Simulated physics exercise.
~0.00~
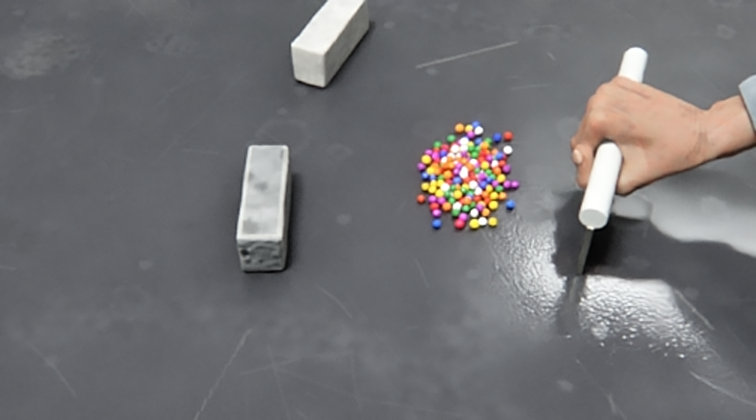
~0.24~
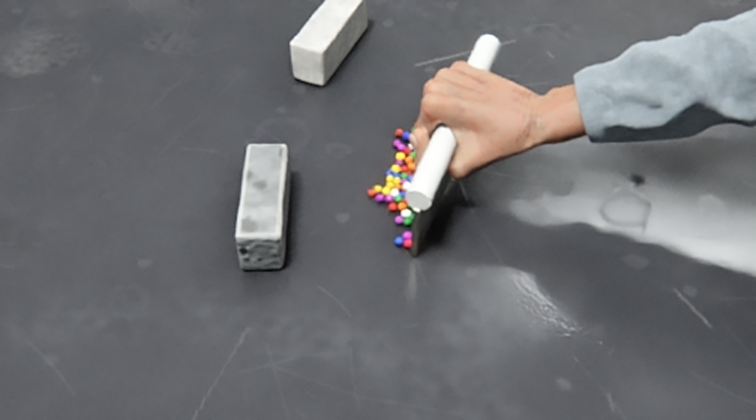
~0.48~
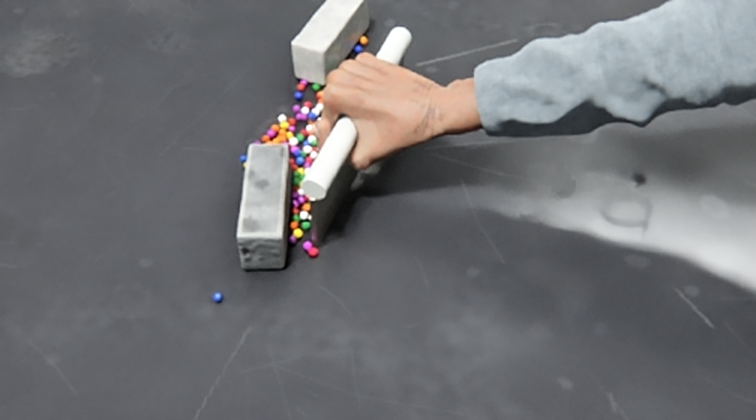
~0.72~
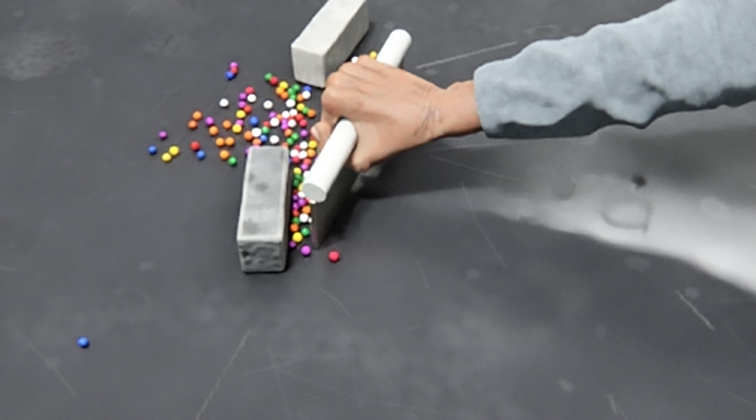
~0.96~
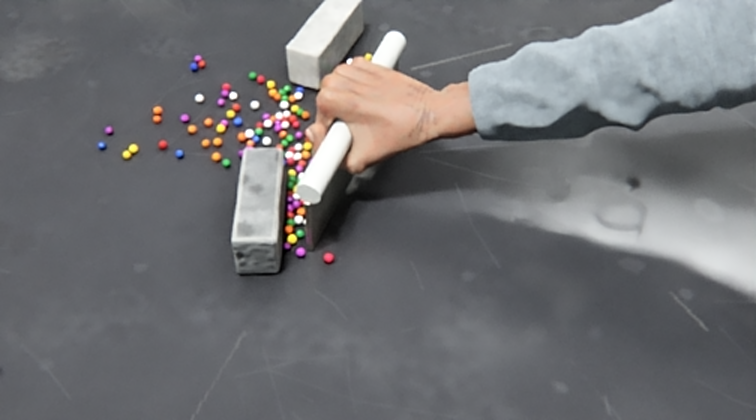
On a dark, scratched surface, a heap of small bright beads lies between two pale blocks on the left and a hand gripping a white-handled scraper on the right. The hand pushes the scraper left into the beads, gathering them in front of the blade. It carries them up to the blocks, where many bunch against the nearer one and some begin to enter the gap. The scraper then halts while beads spill through and scatter beyond, one blue bead rolling away toward the lower left. Finally, many beads lie fanned out past the gap, with the rest held between blade and blocks.
